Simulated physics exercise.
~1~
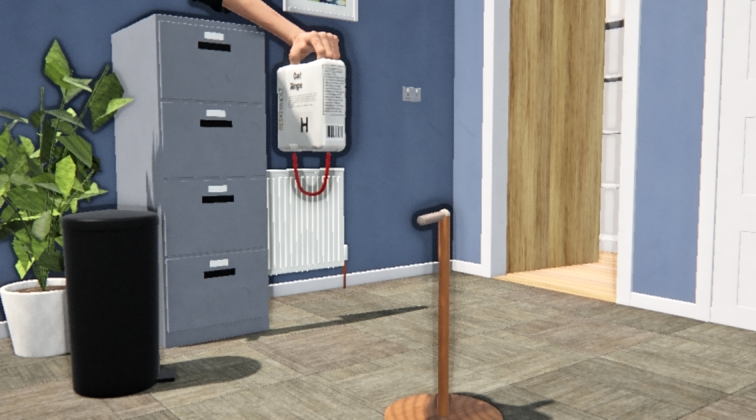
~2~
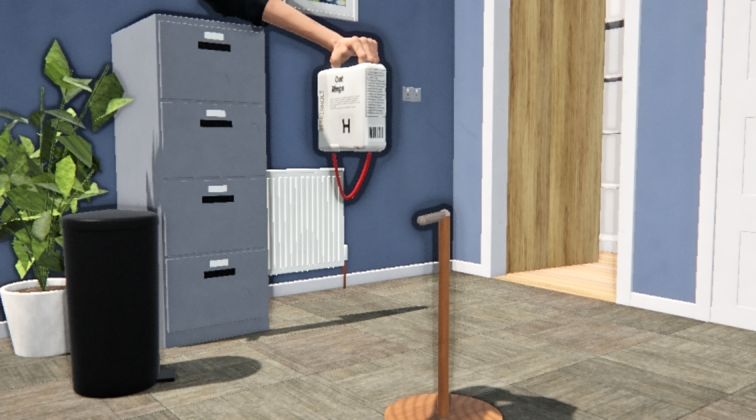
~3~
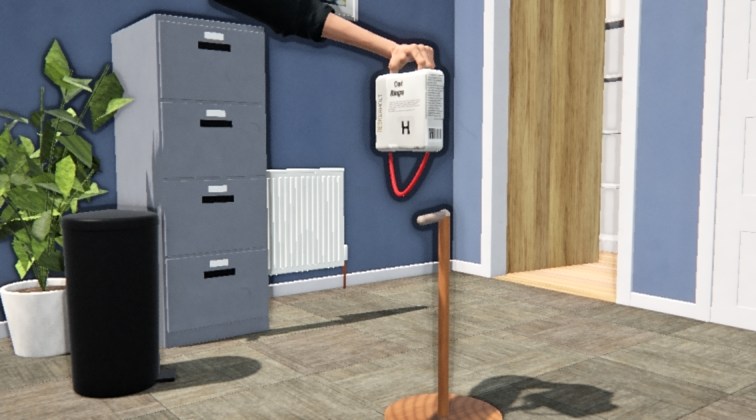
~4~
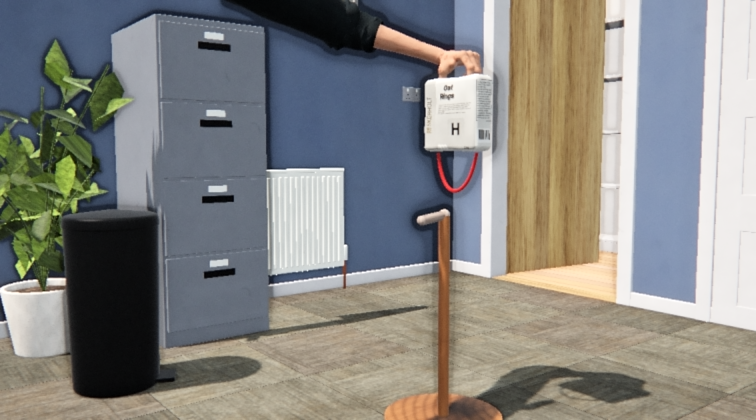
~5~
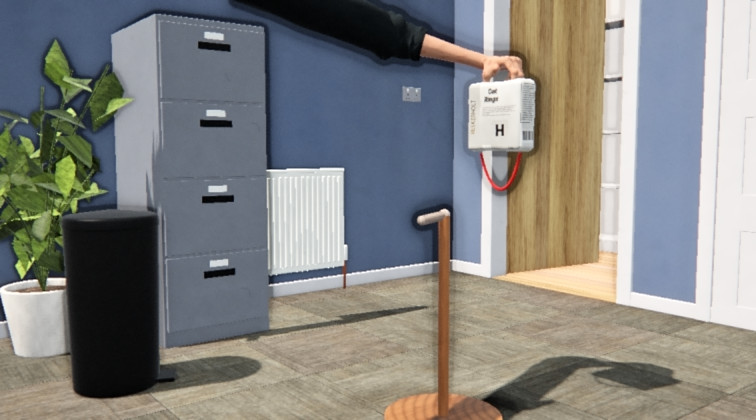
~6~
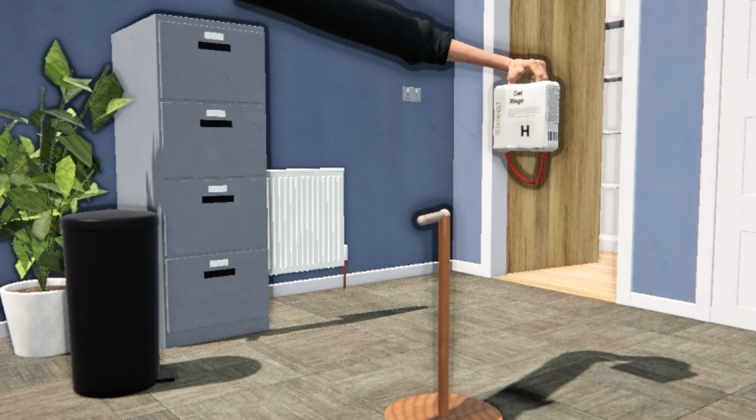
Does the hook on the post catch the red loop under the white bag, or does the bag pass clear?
The white bag passes clear, with its red loop still hanging beneath it to the right of the post.
